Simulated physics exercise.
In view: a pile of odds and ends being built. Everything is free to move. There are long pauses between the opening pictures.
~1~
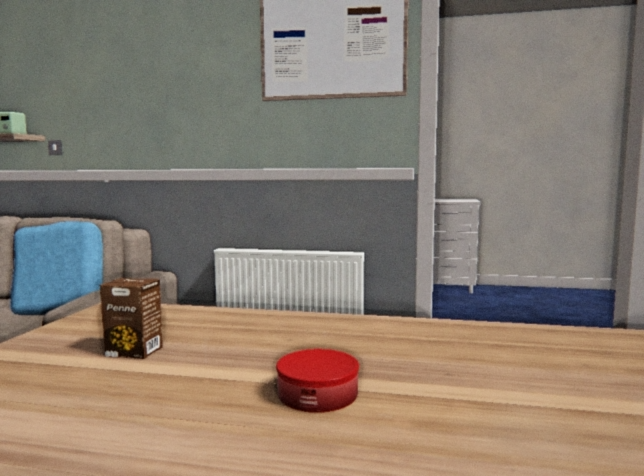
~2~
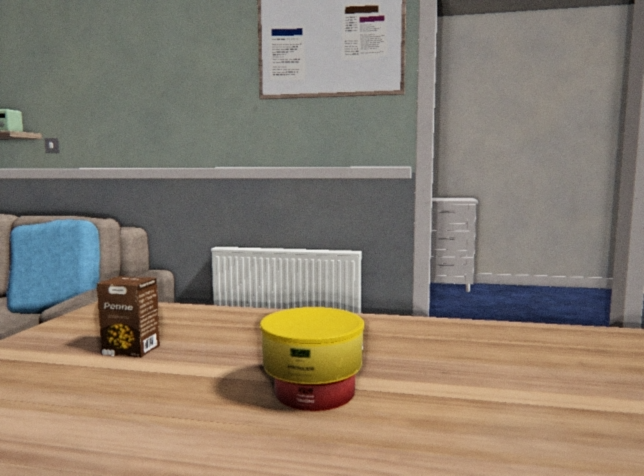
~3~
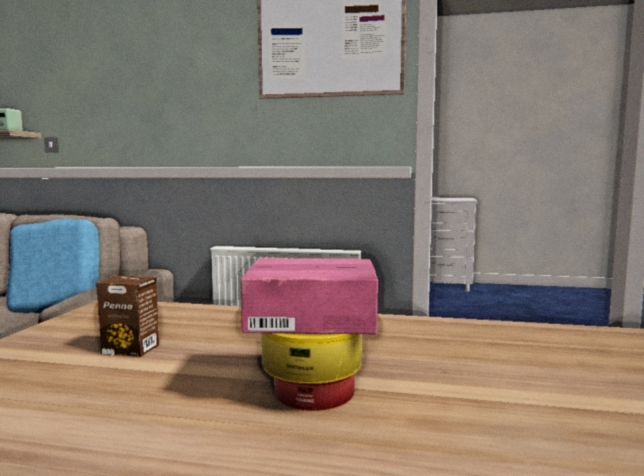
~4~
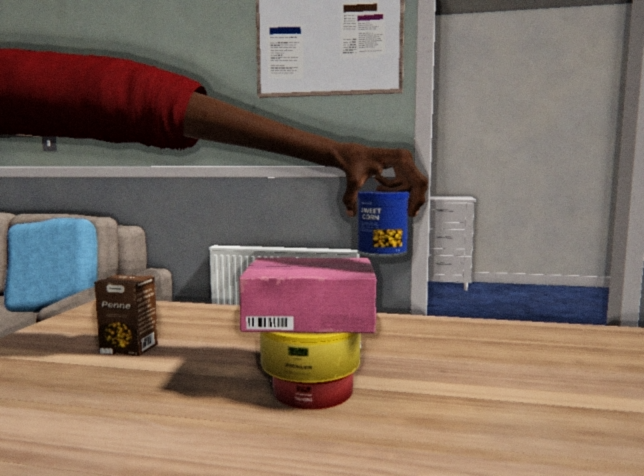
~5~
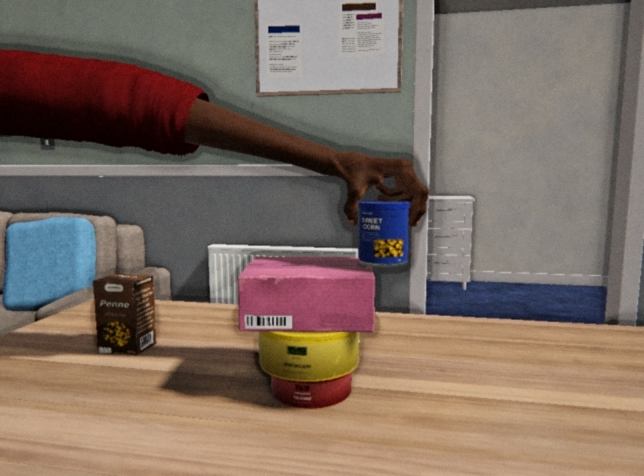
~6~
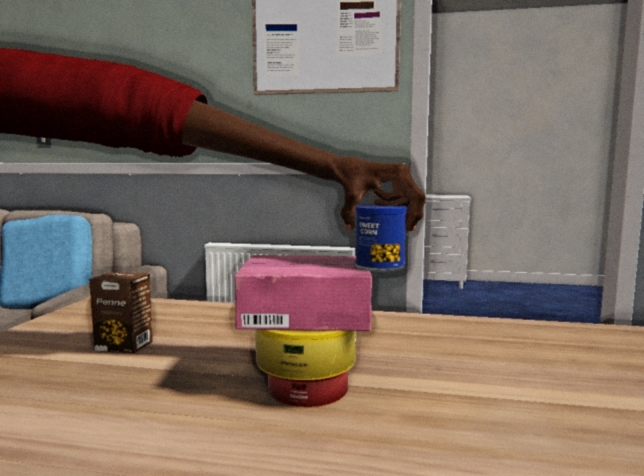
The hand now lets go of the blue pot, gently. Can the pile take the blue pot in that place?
Outcome: The pile gives way.
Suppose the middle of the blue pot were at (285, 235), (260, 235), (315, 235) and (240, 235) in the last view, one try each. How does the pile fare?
In the first case it holds; in the second case it keeps its balance; in the third case it keeps its balance; in the fourth case it gives way.
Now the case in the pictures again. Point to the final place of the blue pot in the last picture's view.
At about (401, 371).
Then, 0.30 s on from there, blue pot now fallen.
Then, 0.40 s on from there, things are still on the move.
Then, 0.50 s on from there, as before.
In the end, fallen, blue pot; the other 4 unmoved. At the end, from the last picture's camera, blue pot near (401, 371). The pile loses its balance.
